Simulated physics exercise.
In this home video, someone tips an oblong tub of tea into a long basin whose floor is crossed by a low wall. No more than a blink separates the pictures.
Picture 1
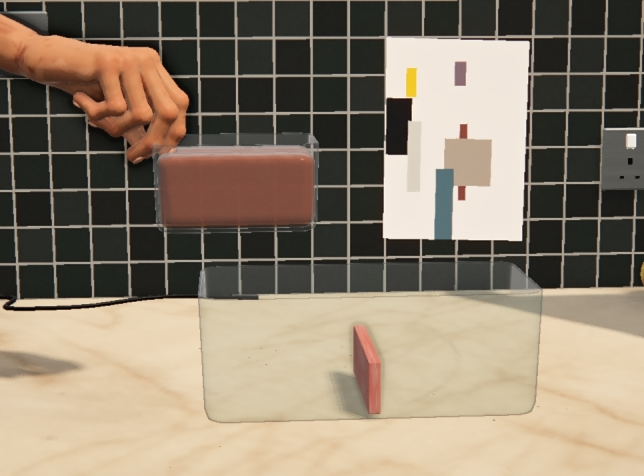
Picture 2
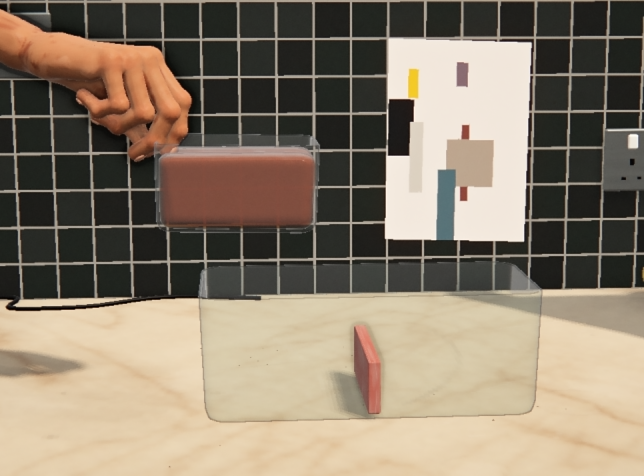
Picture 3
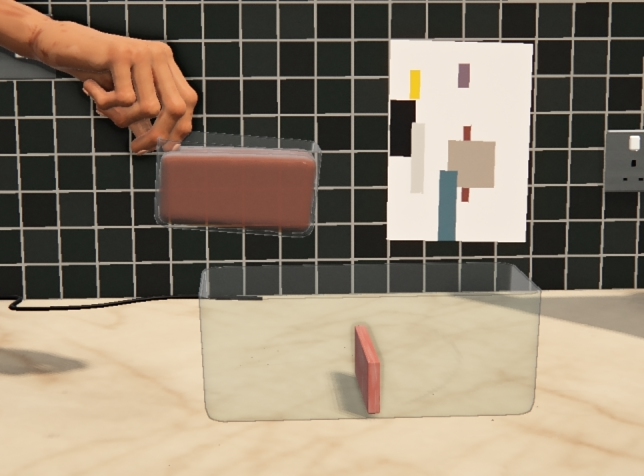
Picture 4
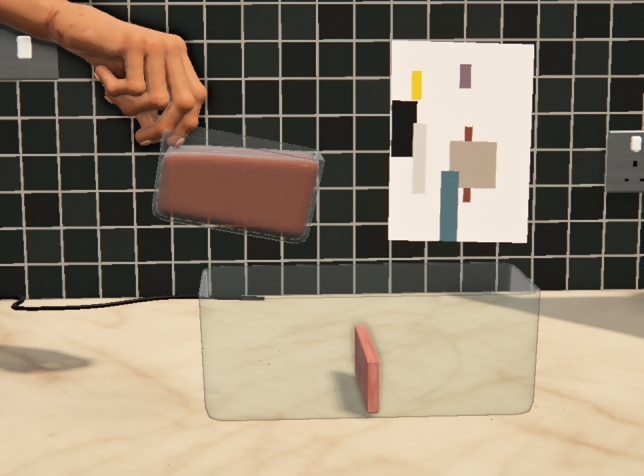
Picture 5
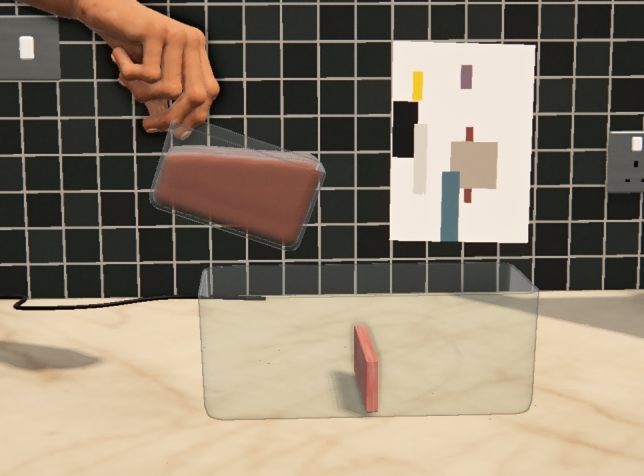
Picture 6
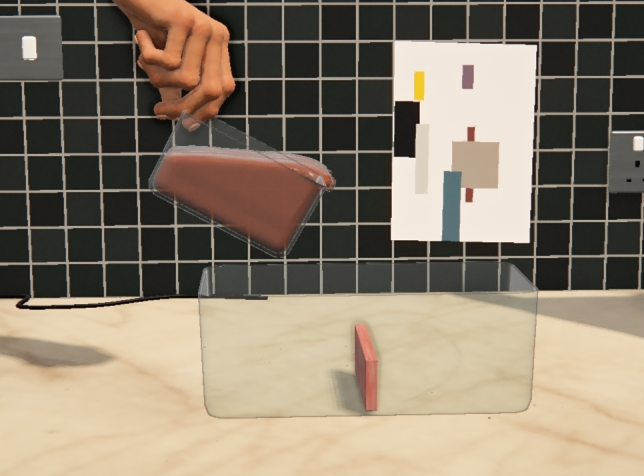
A hand tilts a clear tub of reddish-brown liquid rightward above a long transparent basin.
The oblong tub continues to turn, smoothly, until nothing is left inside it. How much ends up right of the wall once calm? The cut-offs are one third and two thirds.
It falls between the two cut-offs.
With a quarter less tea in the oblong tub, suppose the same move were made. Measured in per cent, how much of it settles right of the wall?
Some 45 parts in a hundred, give or take.
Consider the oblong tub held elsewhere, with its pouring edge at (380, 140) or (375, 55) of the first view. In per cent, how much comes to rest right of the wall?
It comes out at around 90 percent and then around 80 percent.
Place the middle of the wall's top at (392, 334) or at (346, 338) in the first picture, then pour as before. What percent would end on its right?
Result: 25 % first, 70 % second.
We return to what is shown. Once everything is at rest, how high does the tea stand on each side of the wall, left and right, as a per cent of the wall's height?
On the left it's around 40 per cent; on the right, 50 per cent.
A moment on, the oblong tub is tipped on its side and 34 per cent is still to pour, 7 is left of the wall and 31 right of it.
Next, the oblong tub is tipped on its side and 10 per cent is still to pour, 28 is left of the wall and 57 right of it.
Then the oblong tub is tipped on its side and 4 per cent is still to pour, 35 is left of the wall and 57 right of it.
Later the oblong tub is tipped on its side and 2 per cent is still to pour, 39 is left of the wall and 57 right of it.
In the end 41 per cent lies left of the wall, 57 right of it and 2 outside.
